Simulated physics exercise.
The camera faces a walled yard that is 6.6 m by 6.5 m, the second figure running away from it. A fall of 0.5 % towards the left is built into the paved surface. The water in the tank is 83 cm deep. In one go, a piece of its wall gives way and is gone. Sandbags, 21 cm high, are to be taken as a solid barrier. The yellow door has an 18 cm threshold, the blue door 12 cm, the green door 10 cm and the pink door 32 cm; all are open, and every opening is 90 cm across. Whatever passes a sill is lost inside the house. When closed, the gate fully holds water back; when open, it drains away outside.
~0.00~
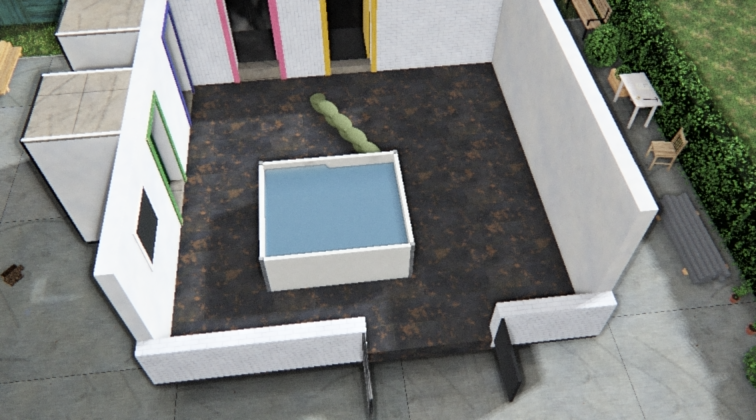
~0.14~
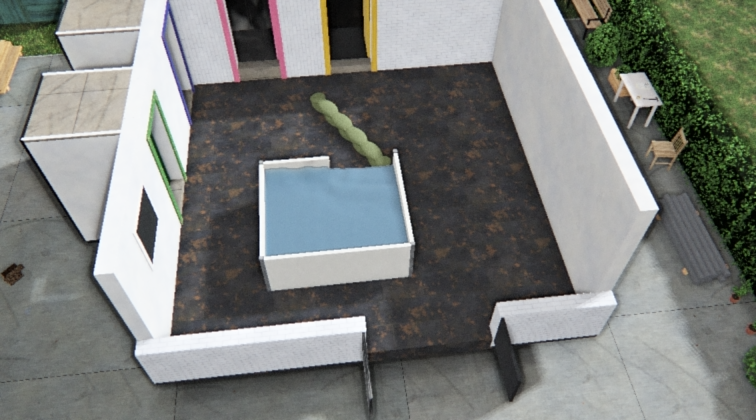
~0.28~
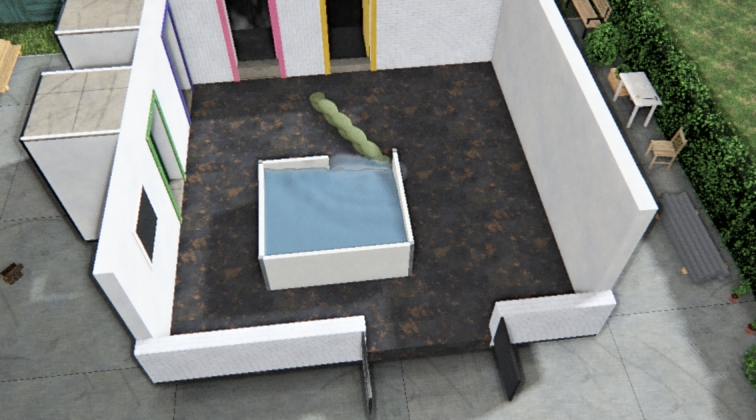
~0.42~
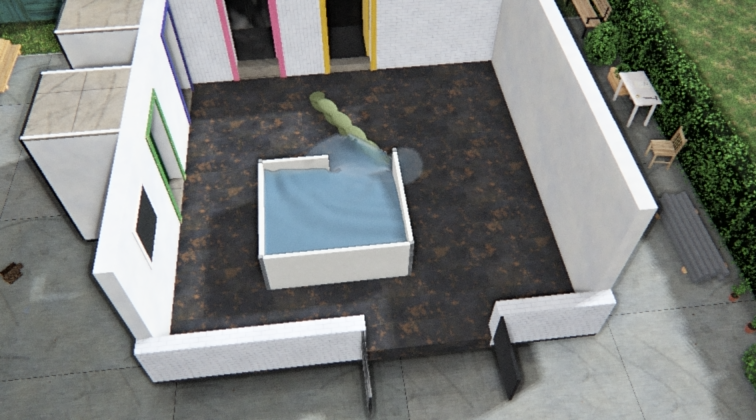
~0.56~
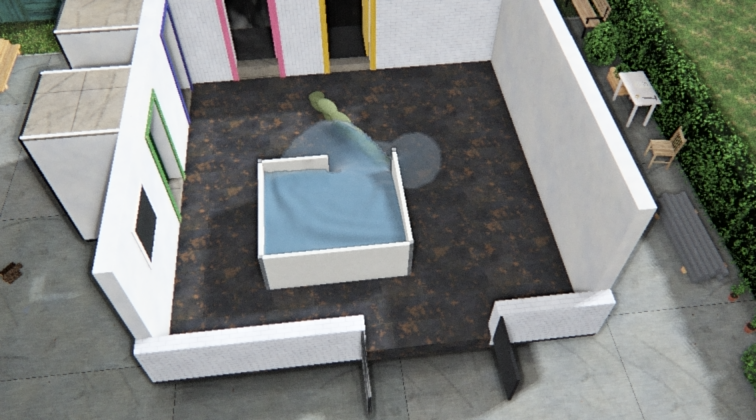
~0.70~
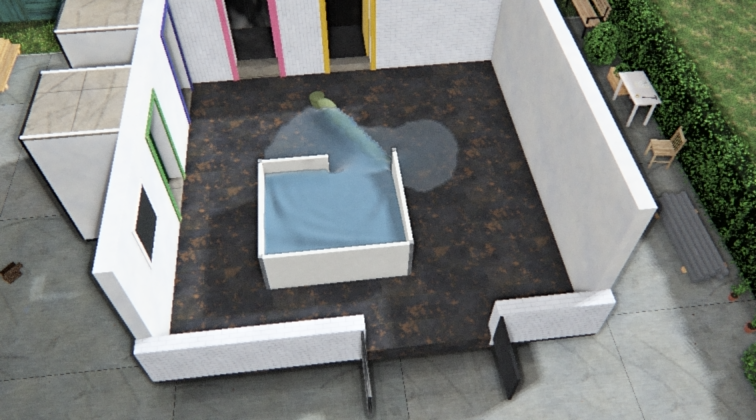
To begin with, a white-walled tank of still blue water stands in a dark paved yard, a lumpy green shape behind it. Part of the tank's far wall vanishes and water pours out through the gap. The water then spreads across the paving behind and to the right, surrounding the green shape.
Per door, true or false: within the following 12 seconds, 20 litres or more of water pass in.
Yellow door: False. Blue door: True. Green door: False. Pink door: False.
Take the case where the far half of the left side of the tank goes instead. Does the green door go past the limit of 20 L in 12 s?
In that case, green door: More than that.
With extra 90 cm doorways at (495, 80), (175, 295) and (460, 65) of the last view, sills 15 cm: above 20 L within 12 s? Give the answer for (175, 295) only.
Result for that door: Limit not passed.
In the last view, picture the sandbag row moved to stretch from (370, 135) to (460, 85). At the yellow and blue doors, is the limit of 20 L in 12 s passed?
Result: Yellow door beyond the limit; blue door beyond the limit.
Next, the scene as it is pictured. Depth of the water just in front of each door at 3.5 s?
Depths: Yellow door 9 cm, blue door 29 cm, green door 4 cm, pink door 19 cm.
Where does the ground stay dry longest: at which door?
Result: Green door.
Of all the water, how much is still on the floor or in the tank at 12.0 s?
84 %.
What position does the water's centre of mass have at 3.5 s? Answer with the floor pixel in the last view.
Pixel position near (337, 160).
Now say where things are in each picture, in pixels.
The tank at (333, 205) is whole and still, 83 cm deep, in the first frame.
Water pours out on the tank's far side and has run 0.6 m, to a hidden place; typically 7 cm deep outside, 83 cm at the tank's back, in the second frame.
The front is at a hidden place, 0.9 m from the gap on the tank's far side; 0.9 m2 of floor is under water; 83 cm left at the back of the tank, in the third frame.
The front is at (336, 137), 1.4 m from the gap on the tank's far side; 2.0 m2 of floor is under water; 82 cm left at the back of the tank, in the fourth frame.
The front is at (325, 121), 1.9 m from the gap on the tank's far side; 3.5 m2 of floor is under water; 74 cm left at the back of the tank, in the fifth frame.
Water pours out on the tank's far side and has run 2.4 m, to (310, 108); typically 5 cm deep outside, 69 cm at the tank's back, in the sixth frame.
After 1.4 s water covers 35 % of the floor and is deepest (52 cm) near (363, 159); yellow door 7 cm at the sill, 0 L in, blue door not reached, green door not reached, pink door 25 cm at the sill, 0 L in.
After 2.2 s water covers 50 % of the floor and is deepest (48 cm) near (193, 87); yellow door 19 cm at the sill, 2 L in, blue door 32 cm at the sill, 17 L in, green door not reached, pink door 27 cm at the sill, 0 L in.
After 3.5 s water covers 55 % of the floor and is deepest (32 cm) near (192, 98); yellow door 9 cm at the sill, 4 L in, blue door 29 cm at the sill, 201 L in, green door 4 cm at the sill, 0 L in, pink door 19 cm at the sill, 0 L in.
After 7.0 s water covers 85 % of the floor and is deepest (18 cm) near (252, 82); yellow door 11 cm at the sill, 4 L in, blue door 16 cm at the sill, 402 L in, green door 8 cm at the sill, 0 L in, pink door 17 cm at the sill, 0 L in.
After 12.0 s water covers 95 % of the floor and is deepest (12 cm) near (168, 358); yellow door 8 cm at the sill, 4 L in, blue door 10 cm at the sill, 418 L in, green door 6 cm at the sill, 0 L in, pink door 9 cm at the sill, 0 L in.
